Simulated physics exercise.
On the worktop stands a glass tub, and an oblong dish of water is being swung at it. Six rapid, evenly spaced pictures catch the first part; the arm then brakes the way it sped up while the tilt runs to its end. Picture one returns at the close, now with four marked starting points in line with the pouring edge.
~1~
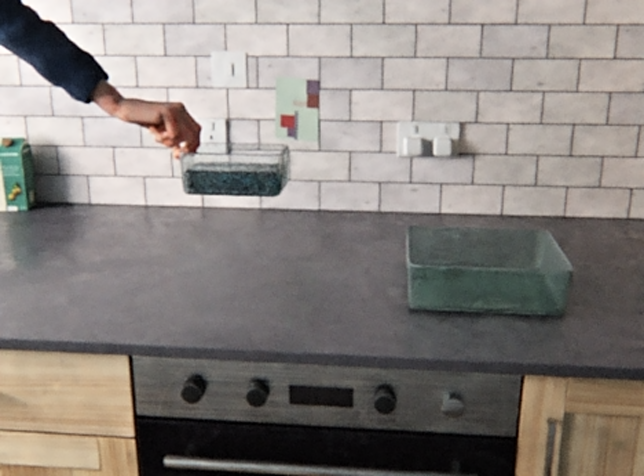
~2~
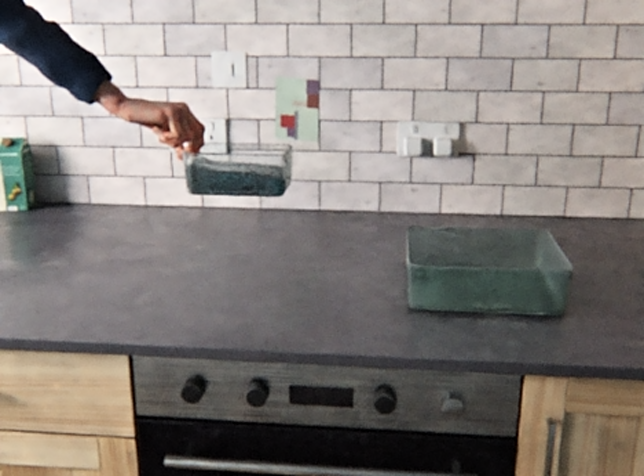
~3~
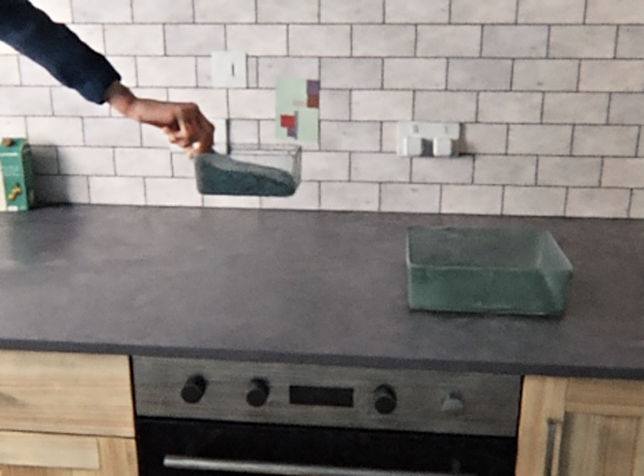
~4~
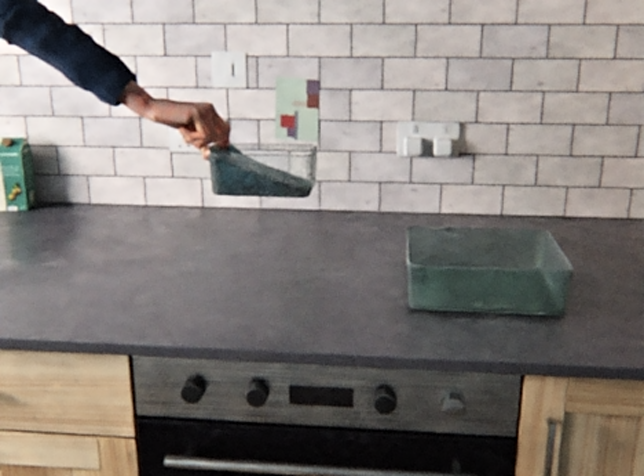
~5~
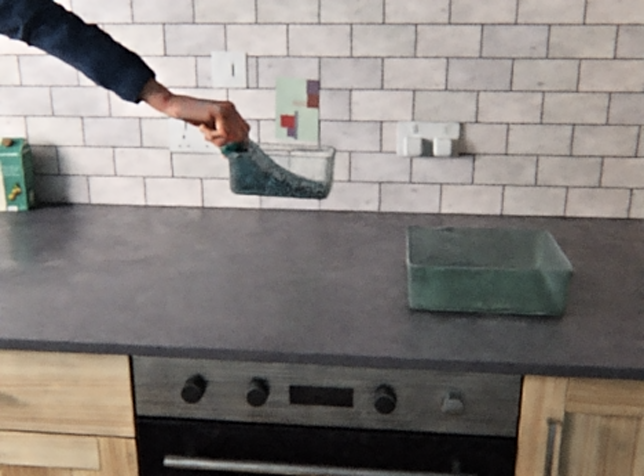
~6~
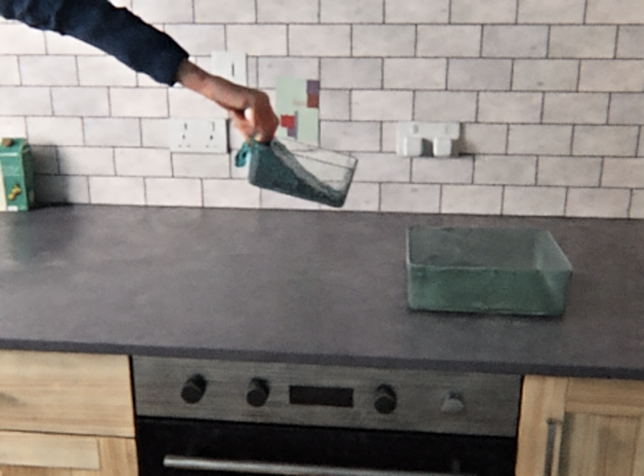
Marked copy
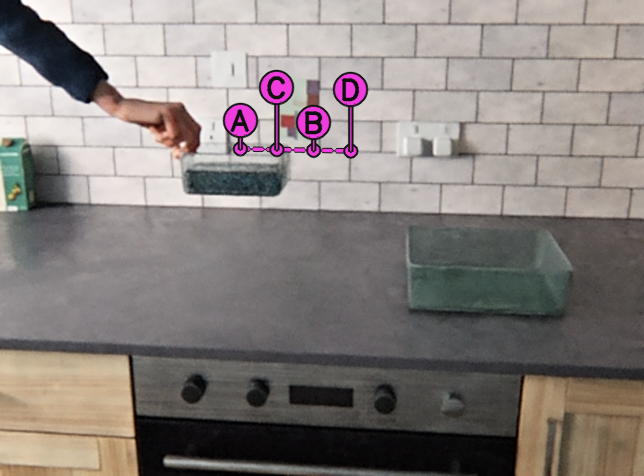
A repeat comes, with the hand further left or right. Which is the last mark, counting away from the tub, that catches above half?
Take B.
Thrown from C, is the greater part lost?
Yes, that goes wrong.
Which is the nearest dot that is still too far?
C it is.
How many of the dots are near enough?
Two of the four.
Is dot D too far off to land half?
No.
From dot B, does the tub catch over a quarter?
Yes.
In magenta, A at (240, 148); B at (313, 150); C at (276, 149); D at (350, 151).
If A is chosen, about 10 % lands in the tub, 87 % falls short and 3 % goes beside or beyond.
If B is chosen, about 70 % lands in the tub, 22 % falls short and 9 % goes beside or beyond.
If C is chosen, about 33 % lands in the tub, 61 % falls short and 6 % goes beside or beyond.
If D is chosen, about 85 % lands in the tub, 7 % falls short and 8 % goes beside or beyond.
